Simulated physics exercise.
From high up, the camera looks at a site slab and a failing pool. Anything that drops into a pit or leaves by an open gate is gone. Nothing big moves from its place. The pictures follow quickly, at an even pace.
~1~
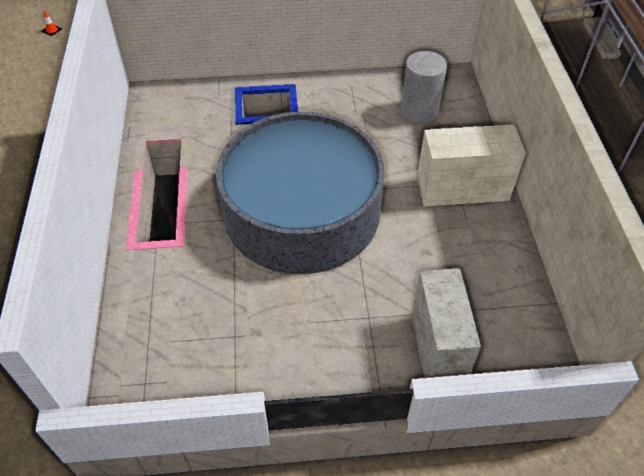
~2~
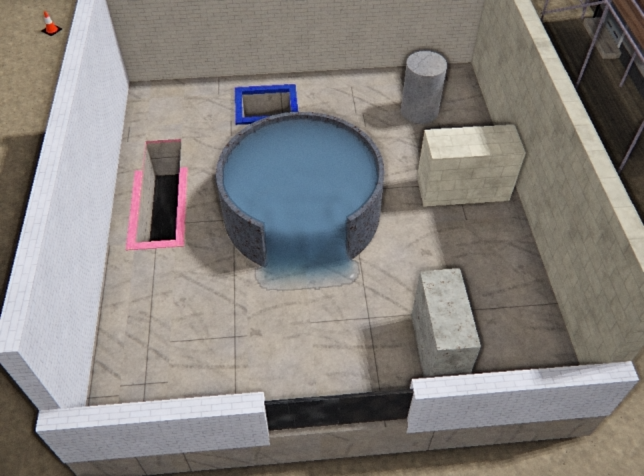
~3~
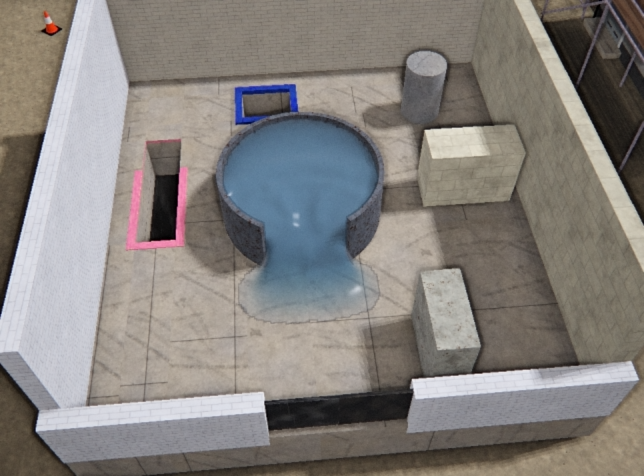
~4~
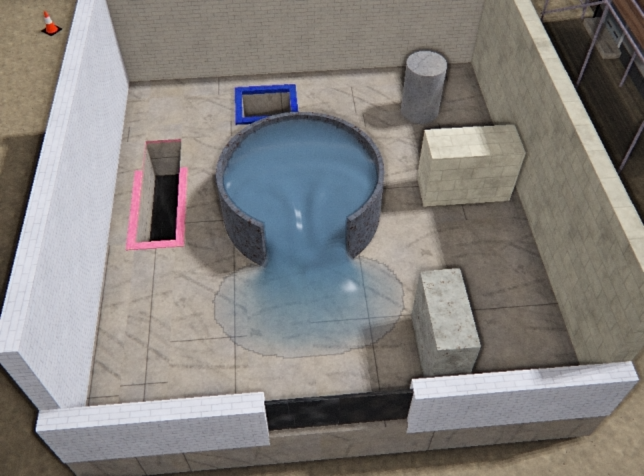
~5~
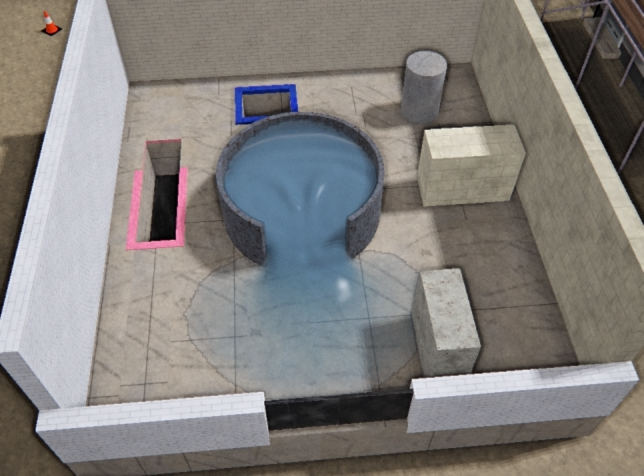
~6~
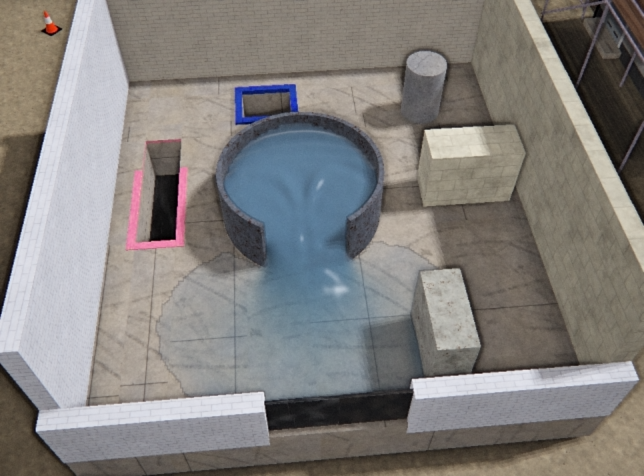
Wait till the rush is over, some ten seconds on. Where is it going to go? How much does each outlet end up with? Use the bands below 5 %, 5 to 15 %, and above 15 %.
Once it settles, the gate ends up with below 5 %, the pink pit ends up with above 15 %, the blue pit ends up with below 5 %.
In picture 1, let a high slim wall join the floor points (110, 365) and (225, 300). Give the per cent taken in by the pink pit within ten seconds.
Result, pink pit: Some 14 percent of the total.
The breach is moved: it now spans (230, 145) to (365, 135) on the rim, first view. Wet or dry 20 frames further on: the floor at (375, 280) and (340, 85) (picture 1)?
In order: Spared and swamped.
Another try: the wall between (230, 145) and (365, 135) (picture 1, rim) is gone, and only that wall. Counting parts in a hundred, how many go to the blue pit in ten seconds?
About 30 percent ends up in the blue pit, by my reckoning.
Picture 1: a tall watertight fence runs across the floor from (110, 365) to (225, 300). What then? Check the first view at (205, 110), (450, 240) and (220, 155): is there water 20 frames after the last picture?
The first location is not reached, the second is soaked through, and the third is not reached.
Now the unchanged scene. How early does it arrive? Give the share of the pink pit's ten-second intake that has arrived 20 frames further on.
Roughly 10 percent.
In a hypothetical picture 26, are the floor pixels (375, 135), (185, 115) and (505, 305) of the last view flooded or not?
Point 1: Unwetted; point 2: Unwetted; point 3: Inundated.
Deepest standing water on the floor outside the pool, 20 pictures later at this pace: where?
Around (113, 431).
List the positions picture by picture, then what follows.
Still water in the round tank at (300, 172), in the first picture.
The front is at (354, 273), out from the gap at (307, 256), in the second picture.
The front is at (249, 307), out from the gap at (307, 259), in the third picture.
Water pours out at (307, 261) and has run to (232, 331), in the fourth picture.
The front is at a hidden place, out from the gap at (307, 261), in the fifth picture.
The front is at a hidden place, out from the gap at (307, 260), in the sixth picture.
A moment on, water covers 30 % of the floor; the gate 0 %, the pink pit 0 %, the blue pit 0 %.
Next, water covers 35 % of the floor; the gate 0 %, the pink pit 0 %, the blue pit 0 %.
Then, water covers 55 % of the floor; the gate 0 %, the pink pit 3 %, the blue pit 0 %.
Later, water covers 80 % of the floor; the gate 0 %, the pink pit 14 %, the blue pit 0 %.
In the end, water covers 100 % of the floor; the gate 0 %, the pink pit 28 %, the blue pit 0 %.
